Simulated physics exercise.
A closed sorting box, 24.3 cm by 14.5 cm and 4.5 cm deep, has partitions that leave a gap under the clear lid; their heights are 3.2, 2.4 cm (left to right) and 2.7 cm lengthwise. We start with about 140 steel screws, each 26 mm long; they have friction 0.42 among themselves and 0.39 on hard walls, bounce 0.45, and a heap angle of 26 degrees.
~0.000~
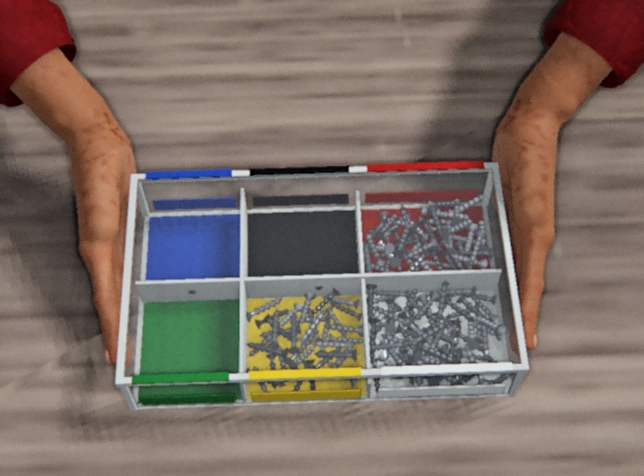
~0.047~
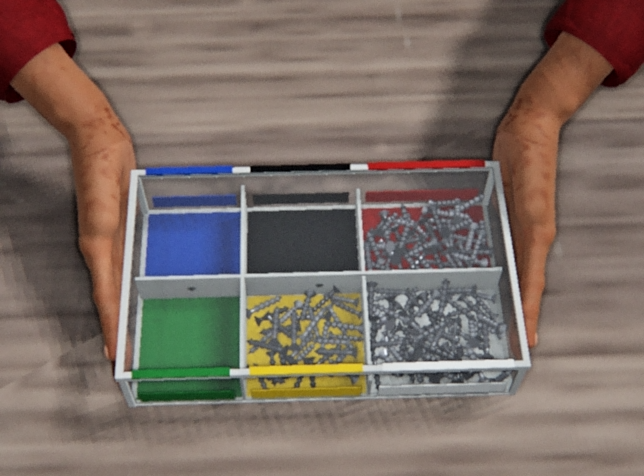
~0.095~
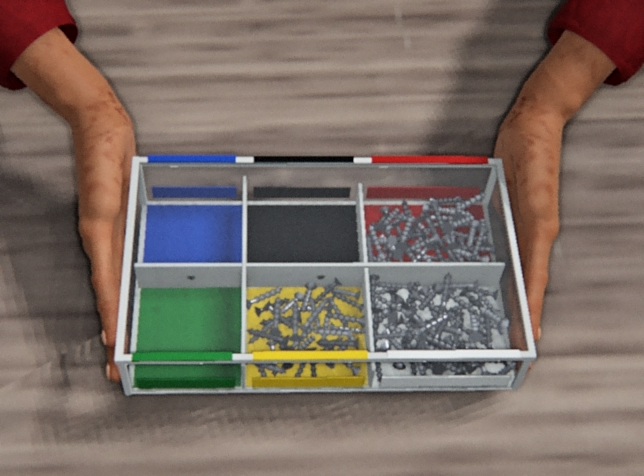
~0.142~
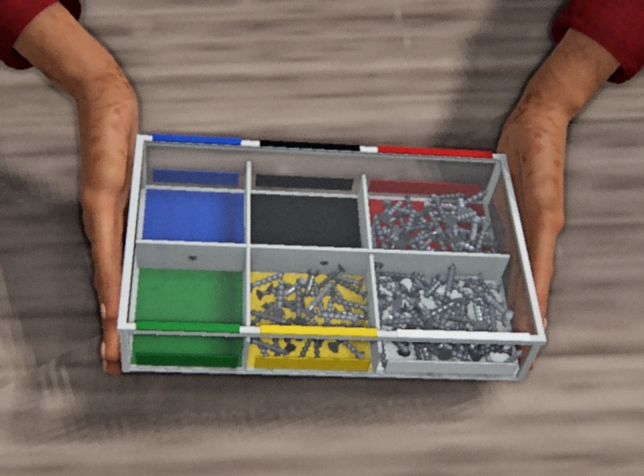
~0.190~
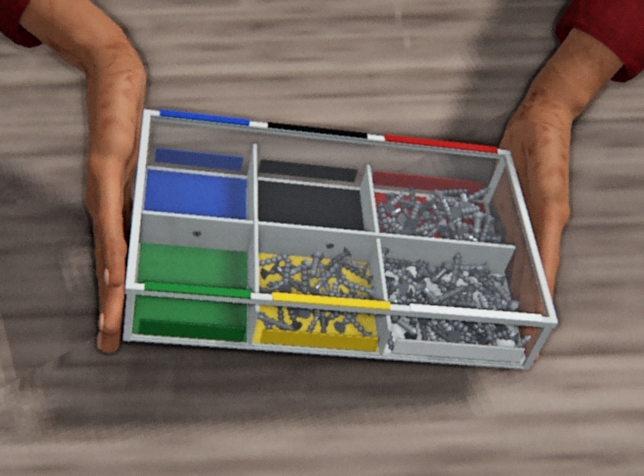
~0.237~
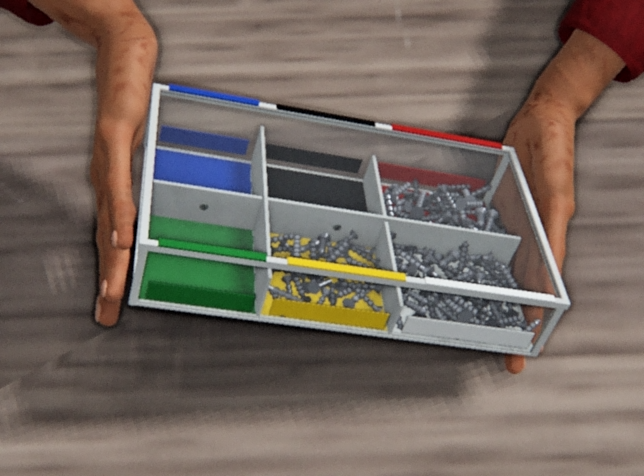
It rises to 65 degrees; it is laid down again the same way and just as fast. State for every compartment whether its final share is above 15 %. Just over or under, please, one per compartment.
Red compartment: It'll probably finish past fifteen percent of the pieces; blue compartment: It'll probably finish at or short of fifteen percent of the pieces; green compartment: It'll probably finish at or short of fifteen percent of the pieces; yellow compartment: It'll probably finish past fifteen percent of the pieces; white compartment: It'll probably finish past fifteen percent of the pieces; black compartment: It'll probably finish at or short of fifteen percent of the pieces.
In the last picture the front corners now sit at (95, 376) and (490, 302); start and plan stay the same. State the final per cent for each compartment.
Each compartment ends with, in per cent, red 20, blue 0, green 0, yellow 35, white 30 and black 15.
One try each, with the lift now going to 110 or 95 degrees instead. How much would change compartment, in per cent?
I'd expect close to 30 and then close to 25 per cent.
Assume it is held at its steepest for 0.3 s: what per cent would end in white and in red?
Result - white: 40 %, red: 40 %.
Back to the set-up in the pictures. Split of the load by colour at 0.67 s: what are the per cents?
In per cent: Red 35; blue 0; green 0; yellow 20; white 40; black 0.
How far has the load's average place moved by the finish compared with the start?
The balance point ends up some 2.5 centimetres from where it began.
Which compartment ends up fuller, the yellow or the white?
That would be the white compartment.
Then, at 0.67 s, tilt 62 degrees; red 35 %, yellow 20 %, white 40 %.
Then, at 0.96 s, tilt 24 degrees; red 40 %, yellow 20 %, white 40 %.
After 1.35 s, tilt 0 degrees; red 40 %, yellow 20 %, white 40 %.
At rest (1.8 s), red 40 %, blue 0 %, green 0 %, yellow 20 %, white 40 %, black 0 %.
